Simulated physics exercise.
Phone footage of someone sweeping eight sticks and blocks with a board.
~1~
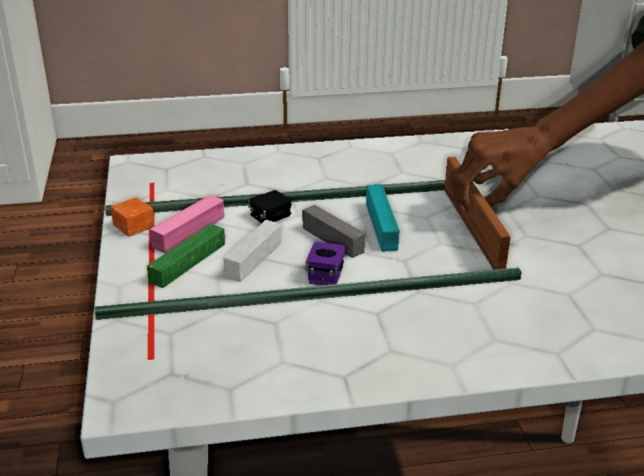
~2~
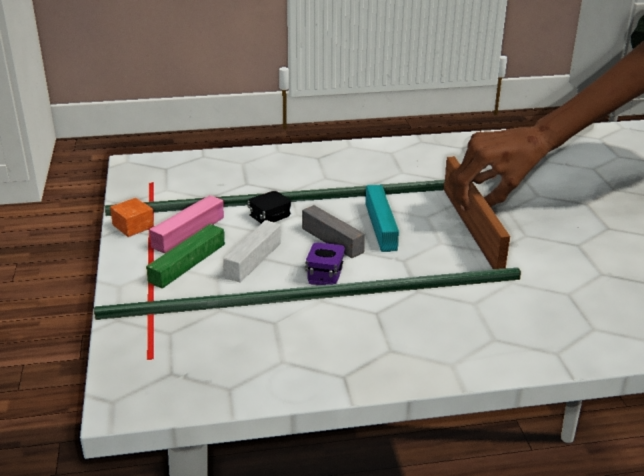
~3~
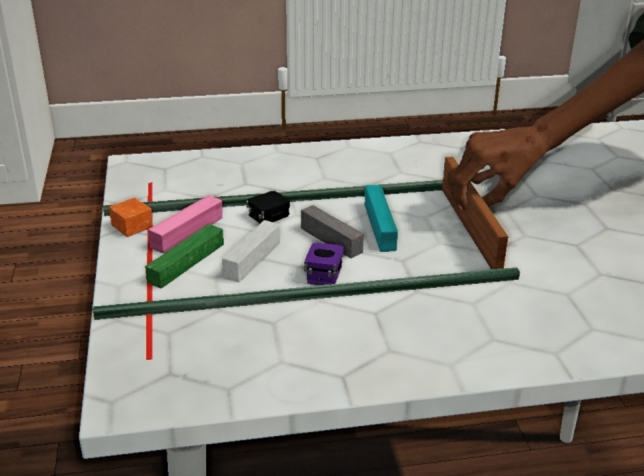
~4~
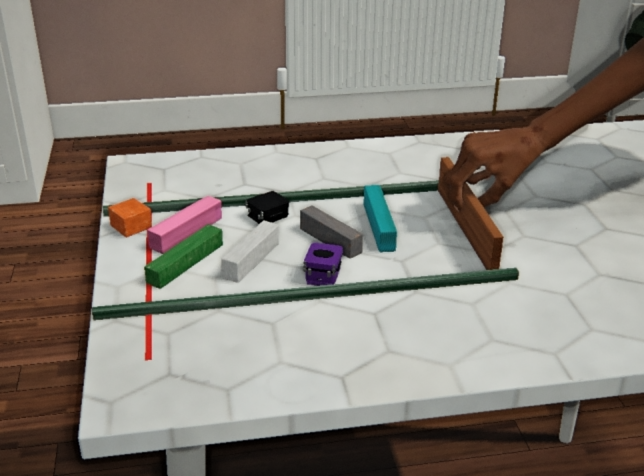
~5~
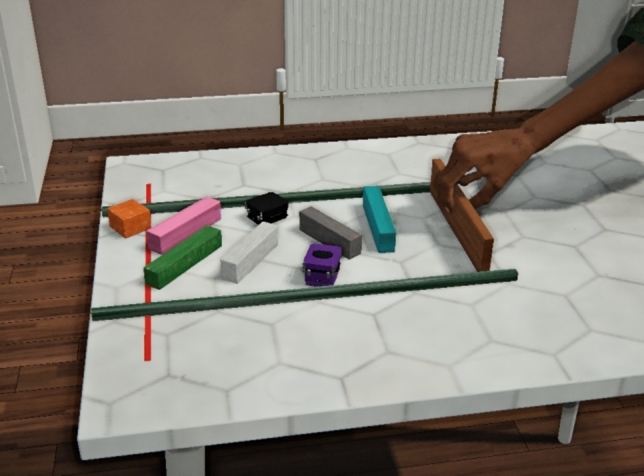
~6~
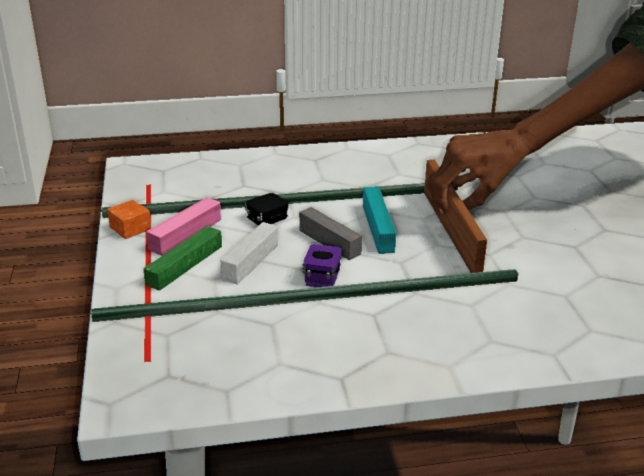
A dark-skinned hand grips an upright brown board at the right of a white hexagon-patterned table, seen from above at an angle, with a radiator and wooden floor behind. Between two dark green rails lie orange, pink, green, white, black, grey, purple and turquoise pieces, with a red line at left. The hand slides the board slightly left, touching nothing, while the pieces stay still and the view drifts barely.
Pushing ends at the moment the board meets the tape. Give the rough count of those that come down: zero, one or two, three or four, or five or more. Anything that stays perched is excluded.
Most likely, three or possibly four will tumble down.
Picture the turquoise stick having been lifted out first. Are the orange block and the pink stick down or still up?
As for the orange block, it topples off; as for the pink stick, it topples off.
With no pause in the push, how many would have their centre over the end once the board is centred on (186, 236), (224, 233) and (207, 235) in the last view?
By position: 1 / 0 / 0.
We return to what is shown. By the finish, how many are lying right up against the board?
It's touching 2 at the end.
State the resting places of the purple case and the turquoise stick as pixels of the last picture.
Okay, so first (130, 287), and next (139, 239).
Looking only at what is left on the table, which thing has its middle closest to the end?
It's the white bar that is foremost.
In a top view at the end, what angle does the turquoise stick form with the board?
It measures close to 0 degrees.
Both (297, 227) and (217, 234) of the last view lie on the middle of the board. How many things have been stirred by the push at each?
In order, the tallies are 5 and 8.
A little later, none off yet; orange block at rest near (129, 219); green bar at rest near (184, 257); pink stick at rest near (185, 225).
Next, none off yet; orange block tilted a little near (93, 219); green bar shifted a little near (131, 259); pink stick shifted about its own width near (116, 230).
When it is over, the number that fall off is three or four; down, pink stick, green bar and orange block.
